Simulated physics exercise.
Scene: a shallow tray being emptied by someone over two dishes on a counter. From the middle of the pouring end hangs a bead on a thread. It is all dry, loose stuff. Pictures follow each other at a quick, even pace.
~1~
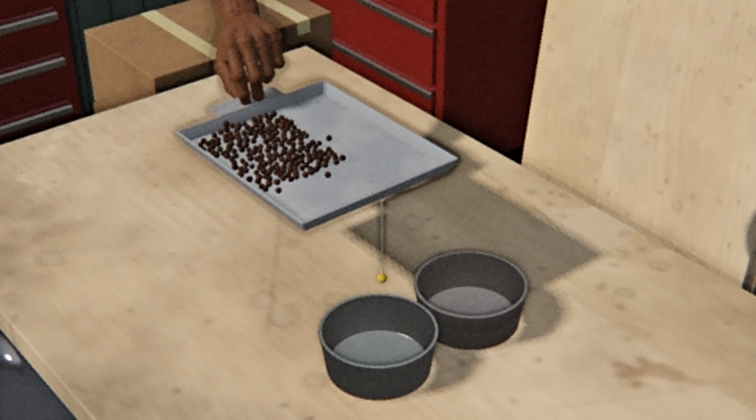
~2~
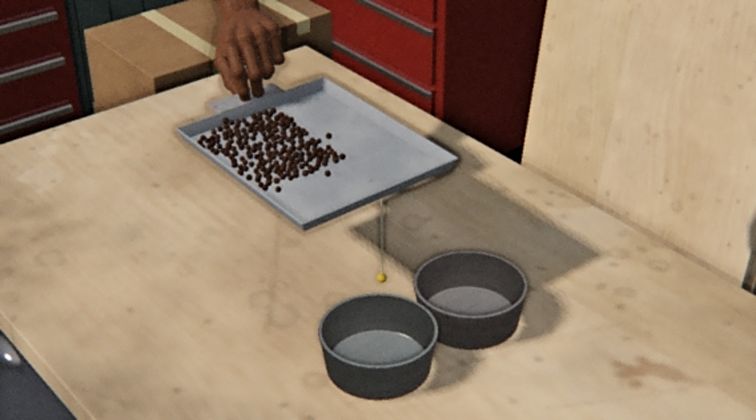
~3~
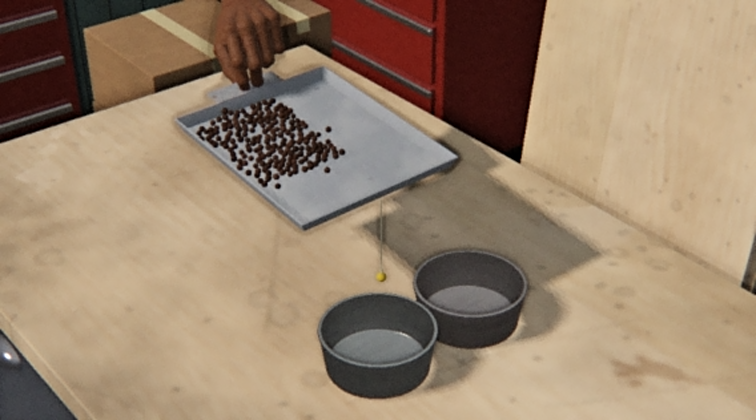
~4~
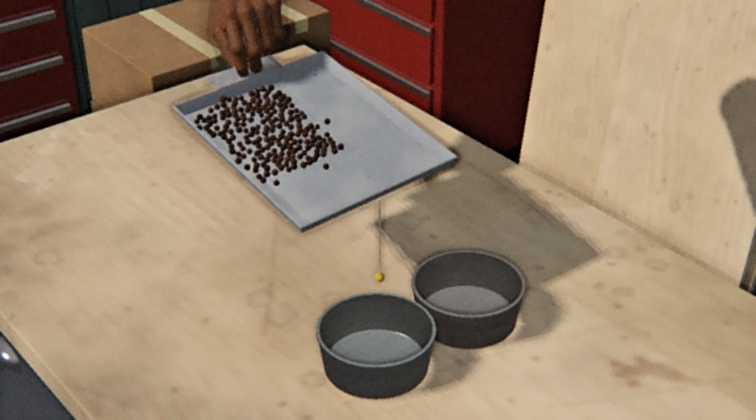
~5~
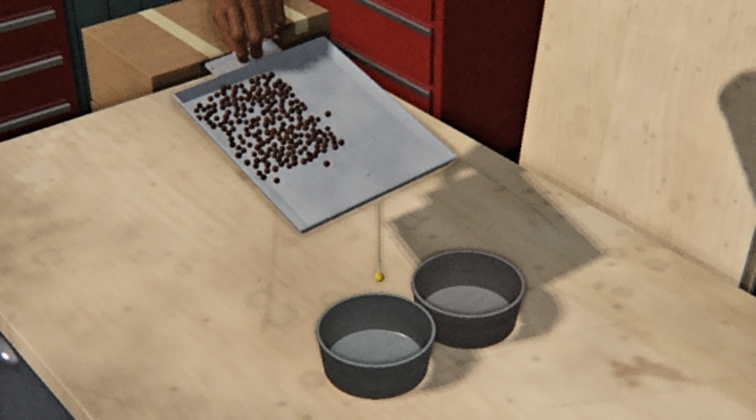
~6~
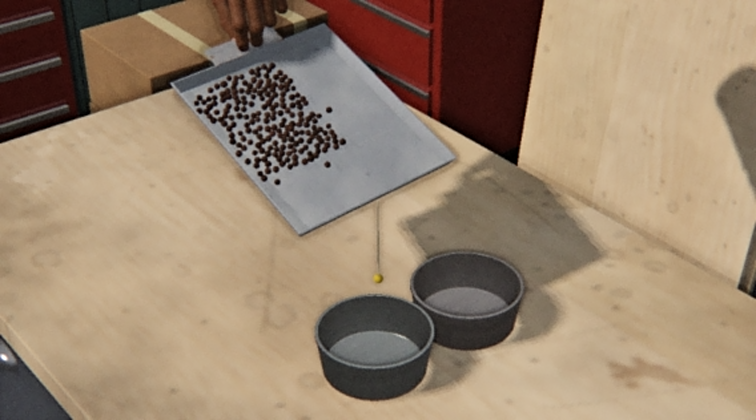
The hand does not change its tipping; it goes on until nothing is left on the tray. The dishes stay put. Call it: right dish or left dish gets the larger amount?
Left dish.
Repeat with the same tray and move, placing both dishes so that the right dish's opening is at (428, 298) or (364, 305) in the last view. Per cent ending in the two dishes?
90 and 60 in a hundred, in turn.
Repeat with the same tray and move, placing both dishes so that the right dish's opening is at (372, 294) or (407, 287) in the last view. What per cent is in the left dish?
That makes 30 per cent, followed by 60 per cent.
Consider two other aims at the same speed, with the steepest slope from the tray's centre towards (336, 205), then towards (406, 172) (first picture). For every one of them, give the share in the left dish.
Roughly 40 per cent, and 0 per cent.
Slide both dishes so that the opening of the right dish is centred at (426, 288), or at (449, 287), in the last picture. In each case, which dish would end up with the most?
The first time the left-side one comes out ahead, the second time the left-side one.
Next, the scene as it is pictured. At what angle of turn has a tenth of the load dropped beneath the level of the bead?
Near 60 degrees.
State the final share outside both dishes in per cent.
About 30 per cent.
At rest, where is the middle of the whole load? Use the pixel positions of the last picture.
Last view, centre at rest - approx. (369, 371).
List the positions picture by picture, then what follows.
Corners of the pouring end at (304, 219) and (449, 158), level; middle of the load at (275, 148), allspice berries; left dish at (415, 373); right dish at (508, 324); bead on its thread at (382, 278), in the first frame.
Corners of the pouring end at (304, 219) and (449, 157), level; middle of the load at (274, 146), in the second frame.
Corners of the pouring end at (304, 219) and (449, 156), tipped barely, lowest at the left corner; middle of the load at (274, 139), in the third frame.
Corners of the pouring end at (302, 221) and (448, 155), tipped a little, lowest at the left corner; middle of the load at (272, 130), in the fourth frame.
Corners of the pouring end at (303, 224) and (449, 155), tipped a little, lowest at the left corner; middle of the load at (273, 123), in the fifth frame.
Corners of the pouring end at (302, 227) and (448, 156), tipped clearly, lowest at the left corner; middle of the load at (273, 118), a small part on the move; left dish at (411, 374); right dish at (504, 324), in the sixth frame.
Soon, tray tipped steeply; about a third on the tray; about a quarter in the left dish; a small part outside both; about a third in the air.
A while on, tray tipped right over; about two thirds in the left dish; about a quarter outside both; a stray few in the air.
Towards the end, tray tipped past a quarter turn; about two thirds in the left dish; about a quarter outside both.
Finally, tray tipped past a quarter turn; about two thirds in the left dish; none in the right dish; about a quarter outside both.
